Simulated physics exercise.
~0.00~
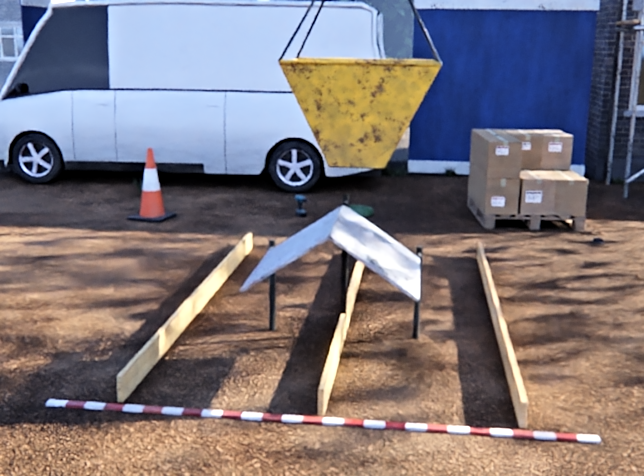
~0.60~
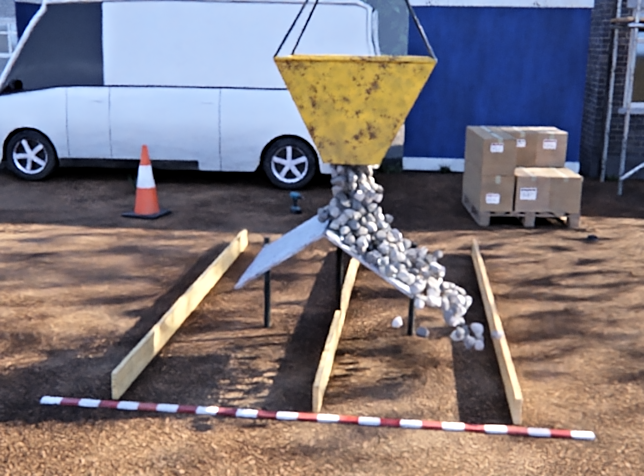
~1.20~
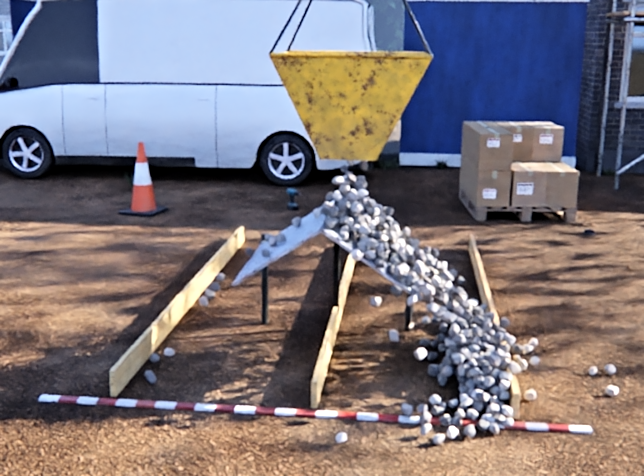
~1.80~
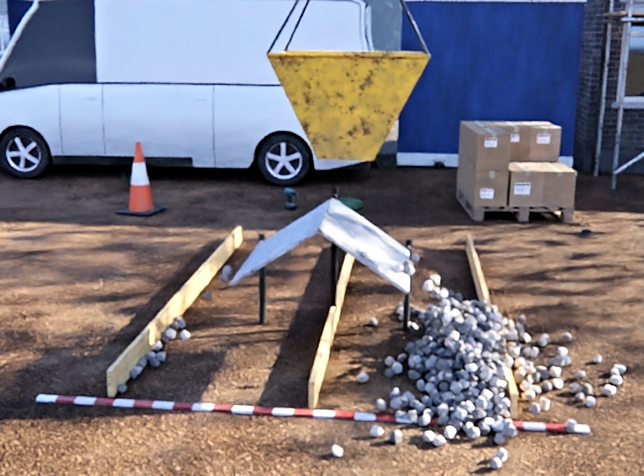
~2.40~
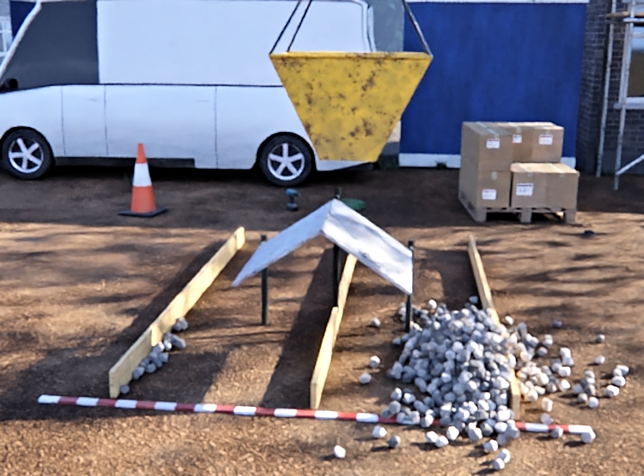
Grey stones poured from a hanging yellow skip onto a peaked metal roof and slid mostly down its right slope, piling up in the right bay, with some scattered beyond the right plank and a few lying in the left bay.
